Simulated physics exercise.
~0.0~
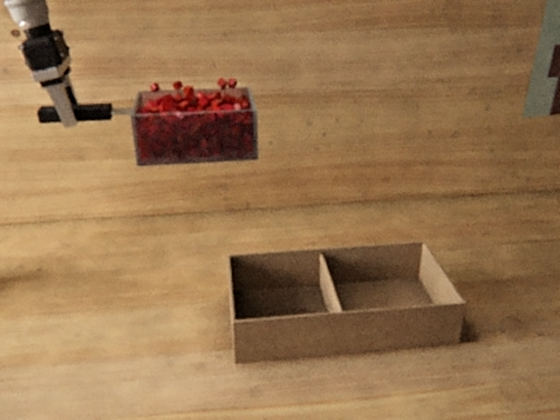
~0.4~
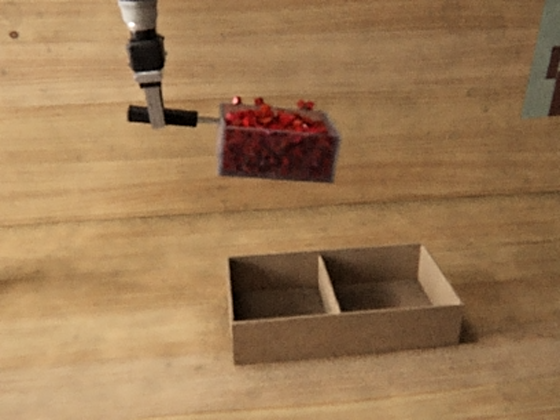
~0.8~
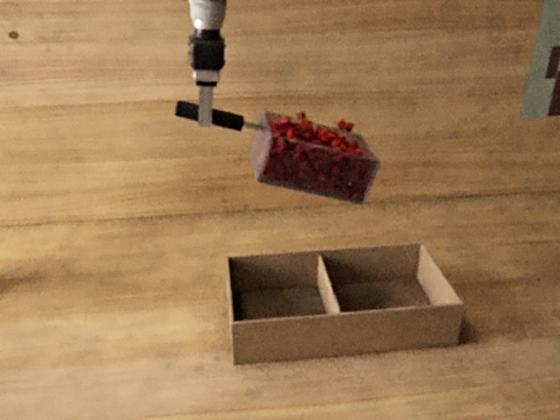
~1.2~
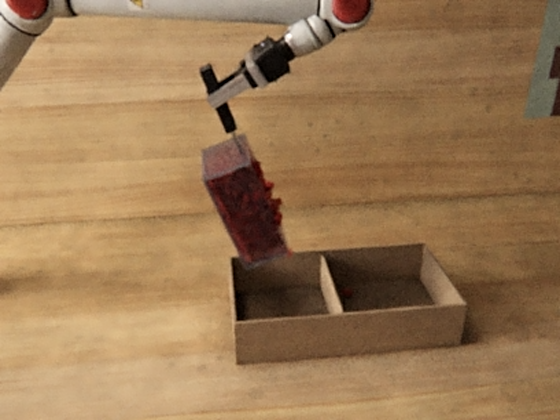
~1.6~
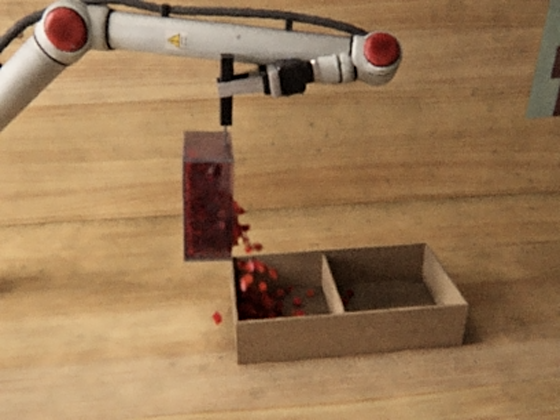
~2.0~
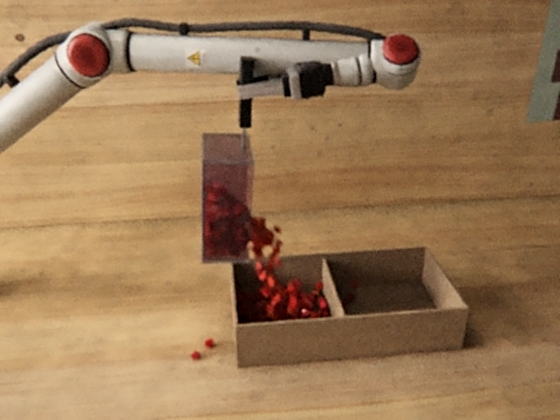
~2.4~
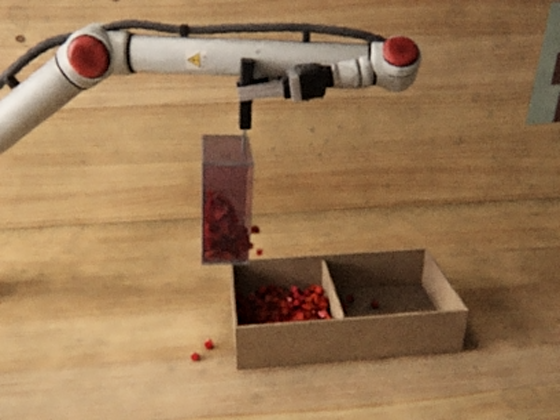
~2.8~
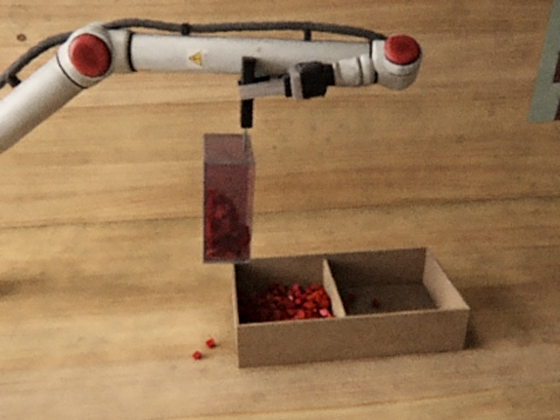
The clip opens on a clear box heaped with small red pieces, held by a robot gripper above a divided cardboard tray on a wooden surface. The arm carries the box to the right and begins to tip it forward. It then swings back left and lower as the box turns steeply, until it stands on end beside the tray's left edge. Red pieces spill into the left compartment, and a couple land outside on the table. The flow stops and the box stays still, with a pile in the left compartment and many pieces left inside the box.
